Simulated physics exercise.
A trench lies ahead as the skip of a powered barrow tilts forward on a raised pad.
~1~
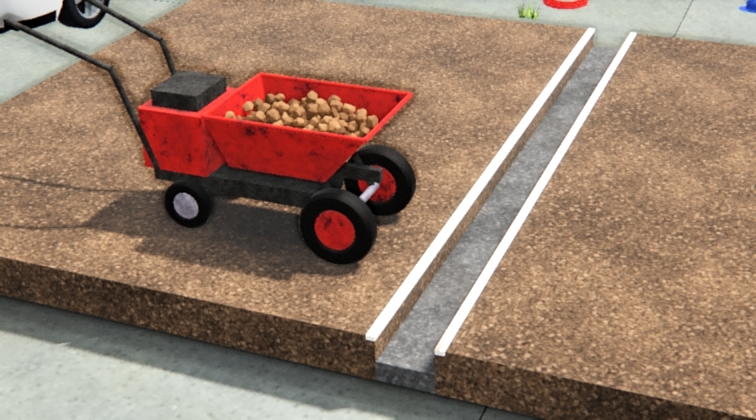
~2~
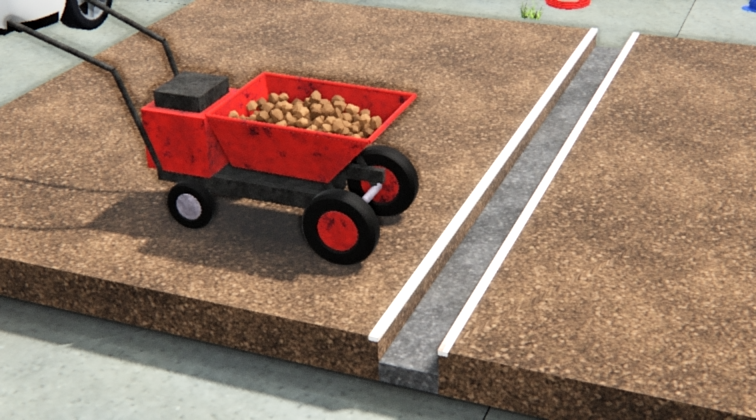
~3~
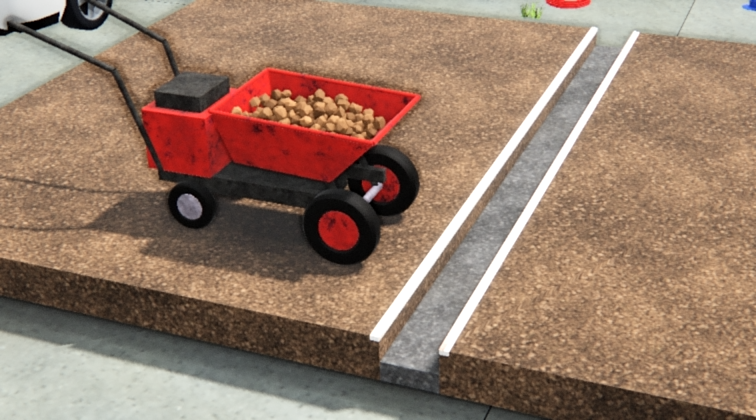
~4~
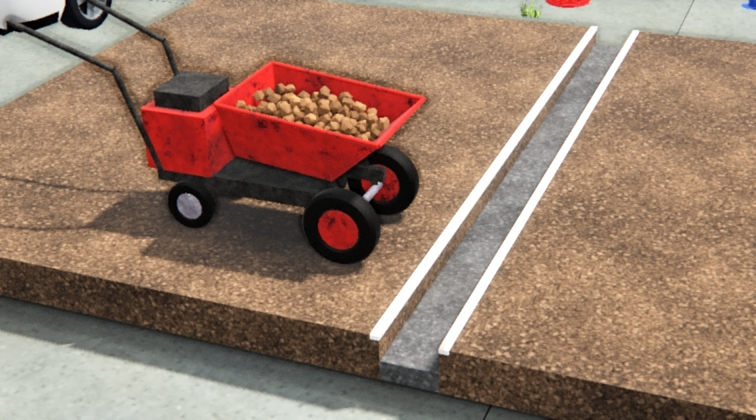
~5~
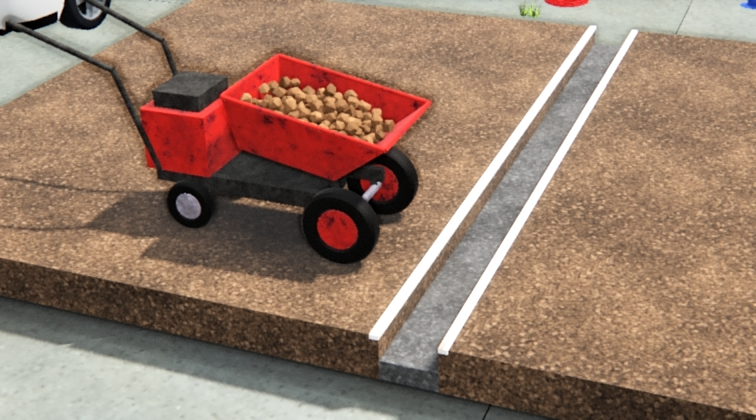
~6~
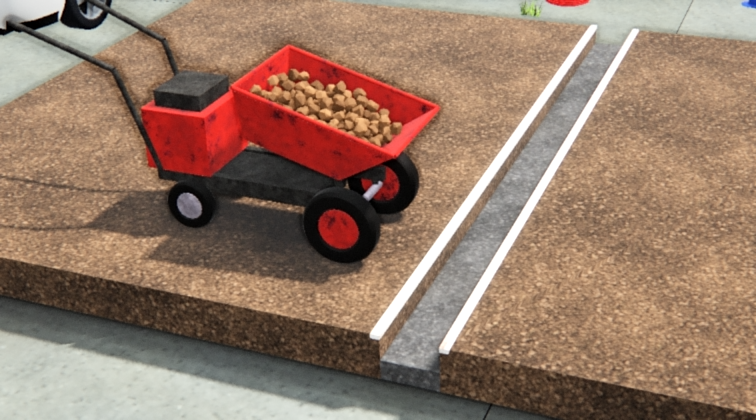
Red skip of a powered barrow, loaded with brown clods, gradually tilting forward beside a white-edged trench while the wheels stay still.
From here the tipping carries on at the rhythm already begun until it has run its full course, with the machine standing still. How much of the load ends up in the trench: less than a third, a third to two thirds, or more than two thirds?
I expect a trench portion within a third to two thirds.
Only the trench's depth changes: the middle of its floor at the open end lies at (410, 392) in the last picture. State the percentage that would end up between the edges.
That would give roughly 70 percent.
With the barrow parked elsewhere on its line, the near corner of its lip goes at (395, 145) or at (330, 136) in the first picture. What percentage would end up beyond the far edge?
About 80 and 10 per cent.
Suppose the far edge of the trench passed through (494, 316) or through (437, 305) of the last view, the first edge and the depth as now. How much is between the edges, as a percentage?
I'd expect close to 90 in a hundred and then close to 10 in a hundred.
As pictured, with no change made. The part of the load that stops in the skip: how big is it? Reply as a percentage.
Roughly 5 per cent.
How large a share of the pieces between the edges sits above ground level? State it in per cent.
Around 15 in a hundred.
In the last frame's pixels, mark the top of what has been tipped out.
At about (523, 246).
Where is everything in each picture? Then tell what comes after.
In the first frame, lip of the skip (365, 141), level; top of the load (303, 125), clay clods; first edge of the trench (396, 300); far edge (462, 313), the trench over half as wide as the skip, and about half as deep as wide.
In the second frame, lip of the skip (369, 142), level; top of the load (302, 117).
In the third frame, lip of the skip (373, 144), tipped barely; top of the load (305, 115).
In the fourth frame, lip of the skip (378, 146), tipped a little; top of the load (296, 112).
In the fifth frame, lip of the skip (385, 150), tipped a little; top of the load (290, 102).
In the sixth frame, lip of the skip (394, 156), tipped clearly; top of the load (291, 104); first edge of the trench (400, 298); far edge (467, 311).
Just after the last frame, skip tipped steeply; every one in the skip.
A moment on, skip tipped right over; roughly half in the skip; roughly a quarter in or heaped over the trench; about a tenth beyond it; just a few falling.
Further on, skip tipped right over; about a tenth in the skip; roughly half in or heaped over the trench; roughly a third beyond it.
When it is over, skip tipped right over; about a tenth in the skip; roughly half in or heaped over the trench; roughly a third beyond it.
